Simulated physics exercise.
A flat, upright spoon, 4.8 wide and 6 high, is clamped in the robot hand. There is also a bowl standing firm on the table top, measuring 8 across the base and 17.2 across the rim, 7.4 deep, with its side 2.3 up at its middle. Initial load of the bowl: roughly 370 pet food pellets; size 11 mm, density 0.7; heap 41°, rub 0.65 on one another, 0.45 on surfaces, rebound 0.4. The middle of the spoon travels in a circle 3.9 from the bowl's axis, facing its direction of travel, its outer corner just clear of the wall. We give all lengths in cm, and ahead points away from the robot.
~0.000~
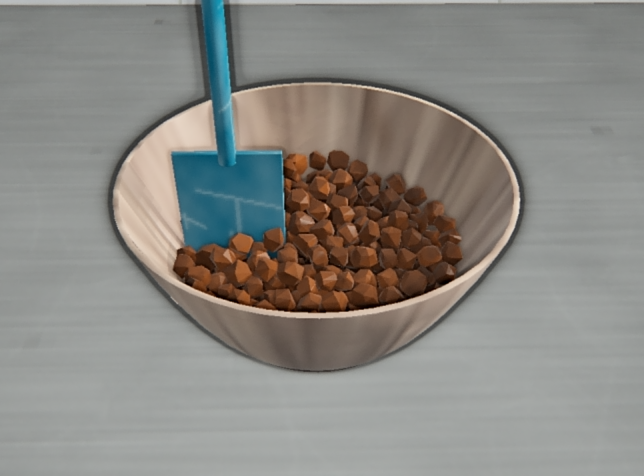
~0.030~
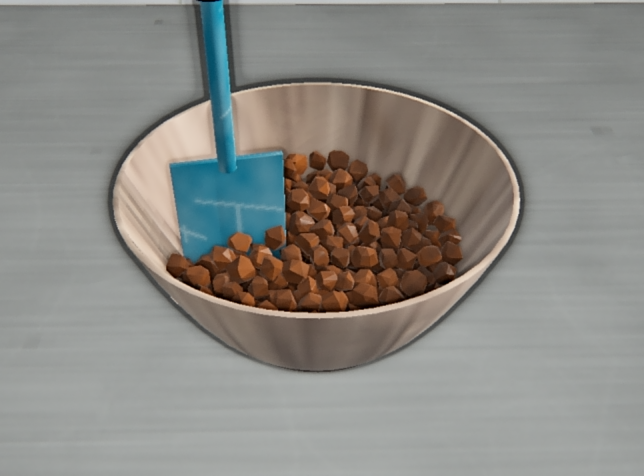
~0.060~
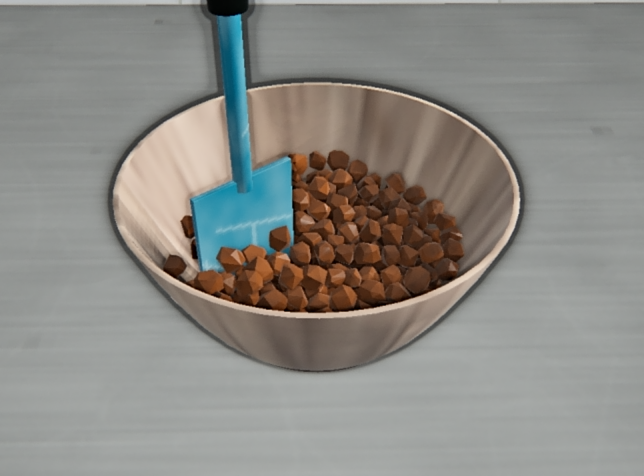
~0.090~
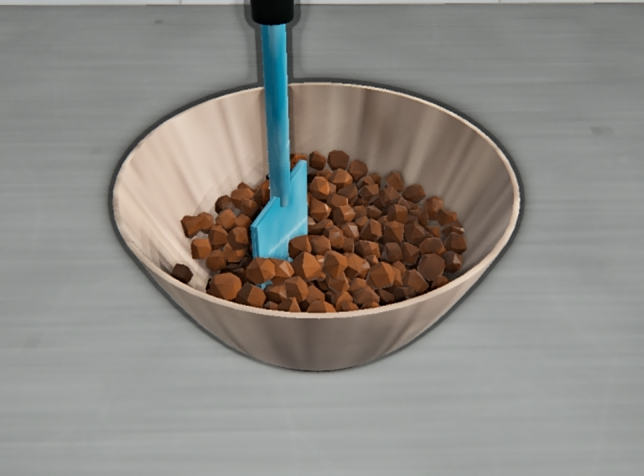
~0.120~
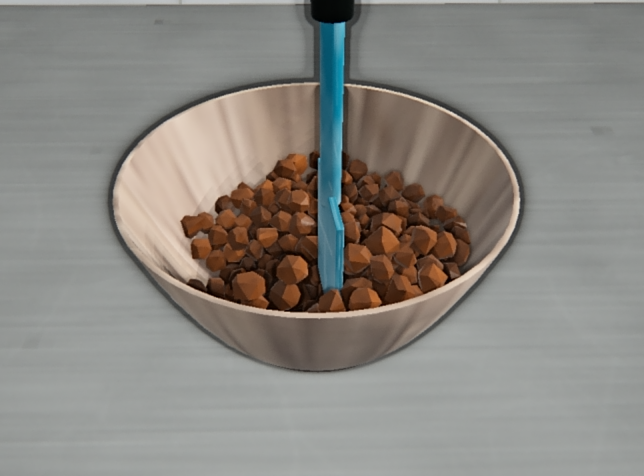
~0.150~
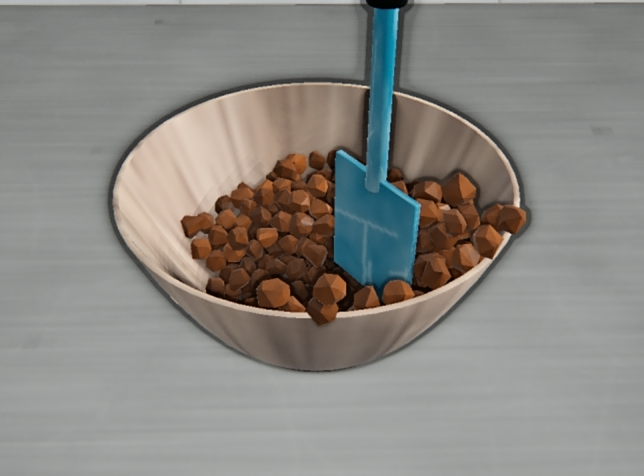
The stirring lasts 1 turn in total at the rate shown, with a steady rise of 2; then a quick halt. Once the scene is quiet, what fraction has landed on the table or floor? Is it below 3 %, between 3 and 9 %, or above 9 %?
Above 9 %.
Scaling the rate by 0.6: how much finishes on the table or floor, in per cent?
Estimated share: Near 5 per cent.
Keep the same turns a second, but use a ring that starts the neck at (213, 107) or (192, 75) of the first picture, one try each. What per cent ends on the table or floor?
Some 10 and 0 per cent.
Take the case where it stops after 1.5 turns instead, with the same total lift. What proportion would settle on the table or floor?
Then about 25 per cent.
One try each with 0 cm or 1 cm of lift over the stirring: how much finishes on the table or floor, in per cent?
That gives about 30 per cent and 20 per cent, in order.
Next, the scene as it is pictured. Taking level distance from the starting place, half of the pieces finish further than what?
Something like 1 centimetres, give or take.
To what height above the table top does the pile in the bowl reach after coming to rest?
Measured height: Some 6.5 cm.
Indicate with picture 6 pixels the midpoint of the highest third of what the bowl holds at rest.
The centre is near pixel (292, 253).
After 0.24 s, 212° round, highest piece 12 above the table; 350 in the bowl, 1 on the table or floor, 20 in flight or on the tool.
After 0.33 s, 298° round, highest piece 11 above the table; 331 in the bowl, 14 on the table or floor, 26 in flight or on the tool.
After 0.57 s, 0° round, highest piece 7 above the table; 316 in the bowl, 55 on the table or floor.
After 1.27 s, 0° round, highest piece 6 above the table; 316 in the bowl, 55 on the table or floor.
In the end, 316 in the bowl, 55 on the table or floor. That is 15 % on the table or floor.
